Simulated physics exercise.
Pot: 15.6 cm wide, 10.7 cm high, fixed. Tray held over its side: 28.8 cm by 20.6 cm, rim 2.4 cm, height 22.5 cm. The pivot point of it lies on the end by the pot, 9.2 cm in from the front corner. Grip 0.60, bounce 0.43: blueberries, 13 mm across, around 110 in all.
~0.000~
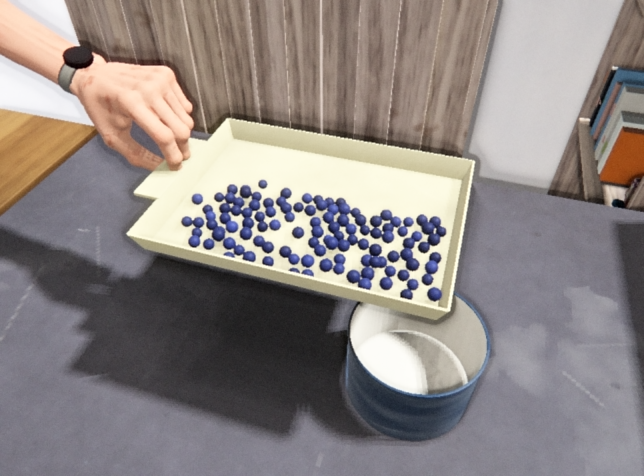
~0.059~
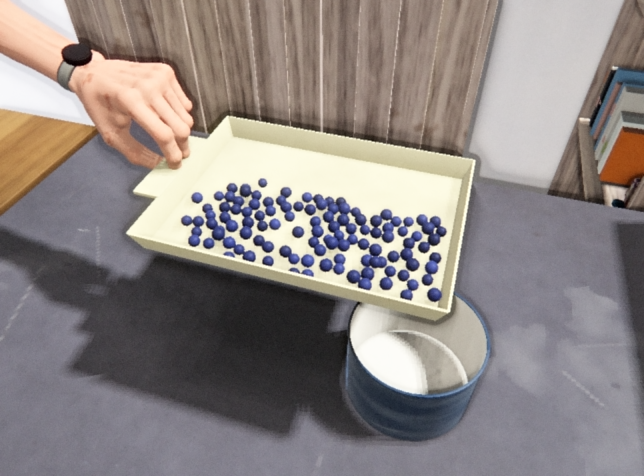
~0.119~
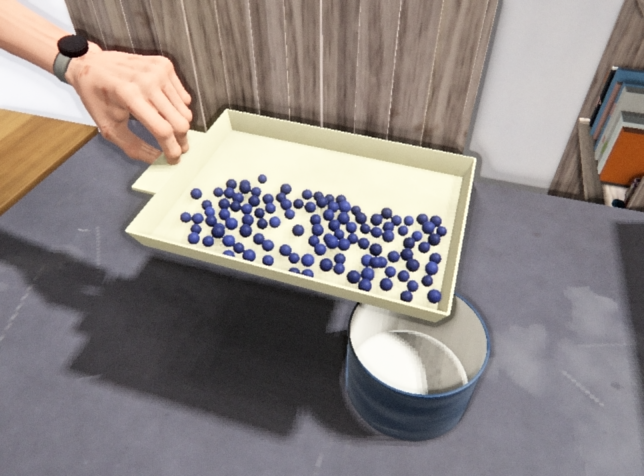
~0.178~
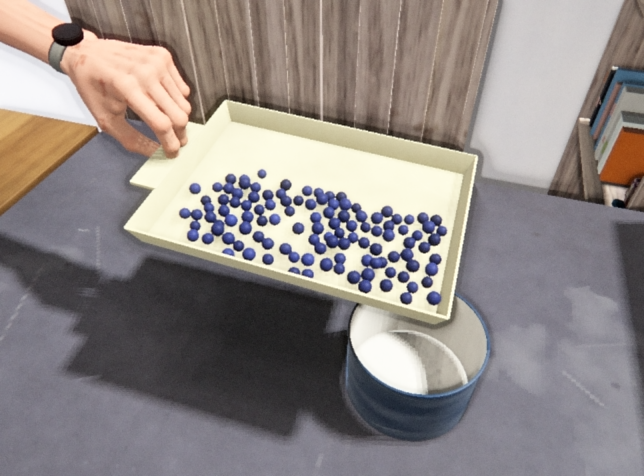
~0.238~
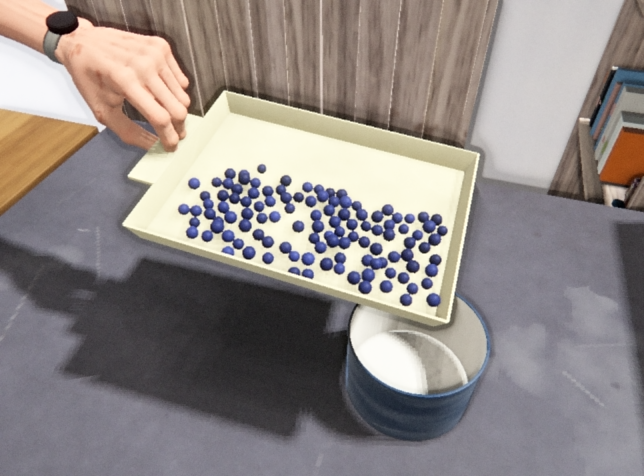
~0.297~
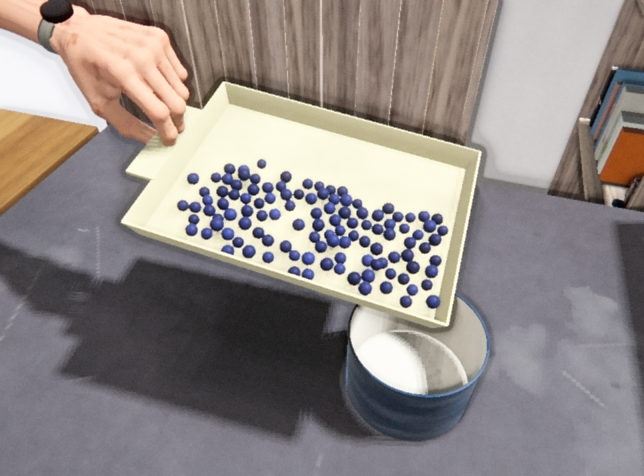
We see a hand at the left end of a cream tray scattered with small dark blue balls, above a blue pot; the tray's left end rises slightly, tilting it gradually, while the balls barely shift.
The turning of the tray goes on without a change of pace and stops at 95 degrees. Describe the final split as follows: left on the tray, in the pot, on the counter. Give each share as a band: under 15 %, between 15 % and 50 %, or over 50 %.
Shares by band: Tray under 15 %, pot over 50 %, counter between 15 % and 50 %.
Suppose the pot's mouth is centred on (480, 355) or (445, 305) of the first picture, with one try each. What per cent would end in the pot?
Spot one: Some 30 per cent; spot two: Some 0 per cent.
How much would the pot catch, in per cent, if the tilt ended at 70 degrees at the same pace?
The pot would get around 0 per cent.
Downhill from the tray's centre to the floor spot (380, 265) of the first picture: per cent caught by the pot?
Roughly 50 % of the pieces.
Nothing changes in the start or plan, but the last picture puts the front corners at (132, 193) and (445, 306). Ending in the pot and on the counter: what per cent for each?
Pot 25; counter 75.
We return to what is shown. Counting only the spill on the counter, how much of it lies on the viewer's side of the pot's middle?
Some 100 per cent.
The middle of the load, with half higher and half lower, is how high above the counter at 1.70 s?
The halfway mark is near 26 cm.
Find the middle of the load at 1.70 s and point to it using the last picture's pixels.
Load centre: About (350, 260) px.
After 1.14 s, tilt 50 degrees; the tray holds 100 %, the pot 0 %.
After 1.70 s, tilt 76 degrees; the tray holds 100 %, the pot 0 %.
After 2.32 s, tilt 95 degrees; the tray holds 5 %, the pot 60 %.
In the end, at 3.1 s, tray 0 %, pot 65 %, counter 35 %.
